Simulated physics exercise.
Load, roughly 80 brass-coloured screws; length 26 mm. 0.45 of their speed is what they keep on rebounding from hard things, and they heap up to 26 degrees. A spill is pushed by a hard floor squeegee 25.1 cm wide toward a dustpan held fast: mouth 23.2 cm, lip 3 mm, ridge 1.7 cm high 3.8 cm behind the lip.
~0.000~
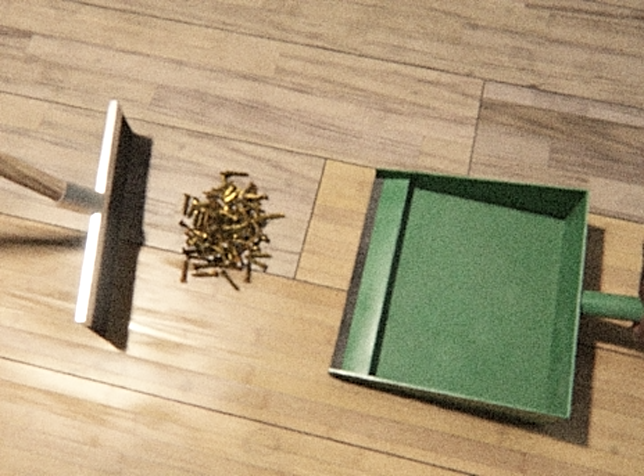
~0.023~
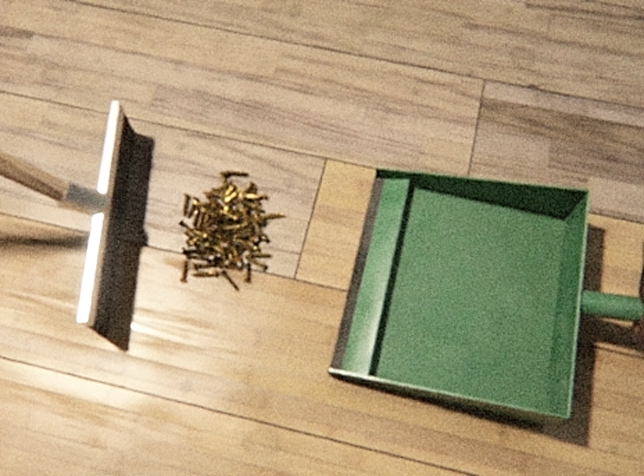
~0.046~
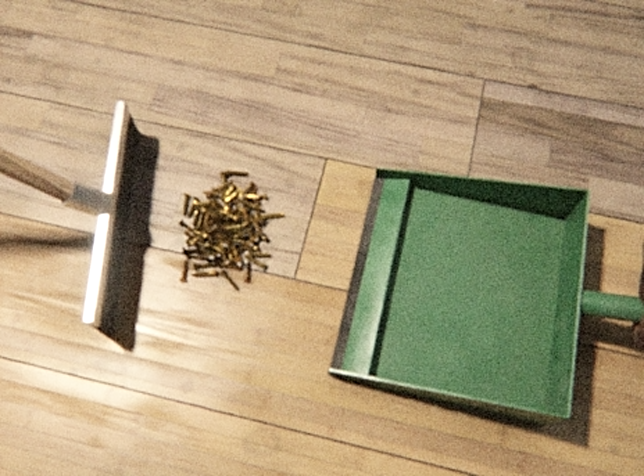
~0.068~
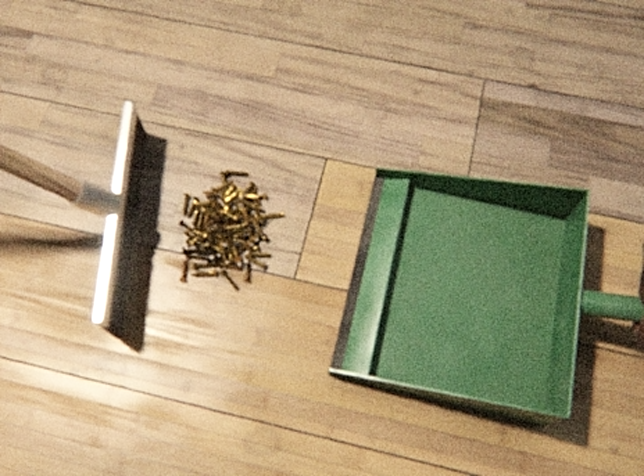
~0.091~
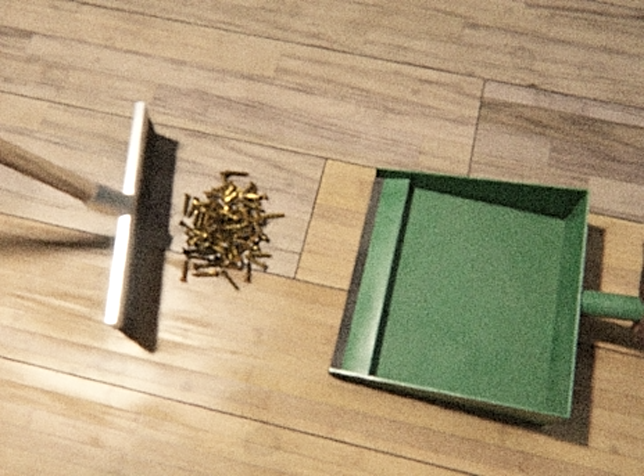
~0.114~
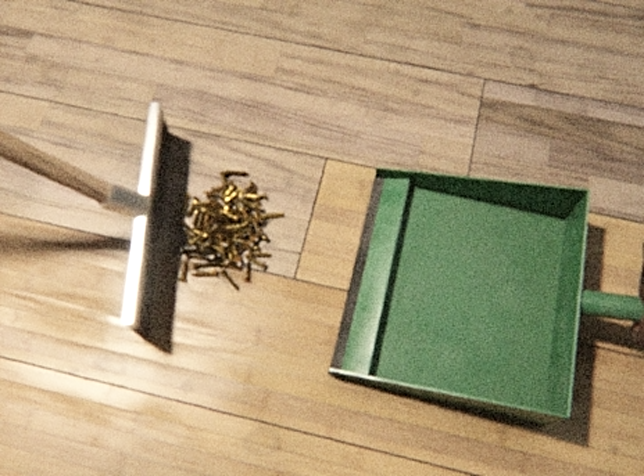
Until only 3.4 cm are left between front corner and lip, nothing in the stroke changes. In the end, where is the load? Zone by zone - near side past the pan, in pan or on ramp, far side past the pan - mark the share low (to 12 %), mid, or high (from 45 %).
Near side low; pan low; far side low.
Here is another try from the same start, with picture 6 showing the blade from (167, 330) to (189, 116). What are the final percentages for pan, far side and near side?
The pan gets 35, the far side 10 and the near side 0.
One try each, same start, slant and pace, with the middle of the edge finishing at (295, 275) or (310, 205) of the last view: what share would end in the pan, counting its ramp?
About 0 % and 10 %.
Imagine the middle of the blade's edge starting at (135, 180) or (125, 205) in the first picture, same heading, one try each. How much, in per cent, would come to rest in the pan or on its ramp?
I'd put it near 10 per cent for the first and near 5 per cent for the second.
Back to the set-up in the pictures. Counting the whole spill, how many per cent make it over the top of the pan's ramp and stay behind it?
It comes to some 0 per cent.
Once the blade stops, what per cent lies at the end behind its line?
Some 0 percent, give or take.
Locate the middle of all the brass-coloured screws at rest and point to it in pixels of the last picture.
(344, 230) or so.
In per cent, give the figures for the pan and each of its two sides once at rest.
Near: 0; pan: 5; far: 10 (percent).
Then, at 0.24 s, middle of the blade 14 cm from the lip; 0 % over the lip, far side 0 %, near side 0 %.
After 0.32 s, middle of the blade 8 cm from the lip; 0 % over the lip, far side 0 %, near side 0 %.
After 0.54 s, middle of the blade 6 cm from the lip; 5 % over the lip, far side 10 %, near side 0 %.
By 1.0 s all is still; near side 0 %, pan 5 %, far side 10 %, in front of the lip or behind the blade 85 %.
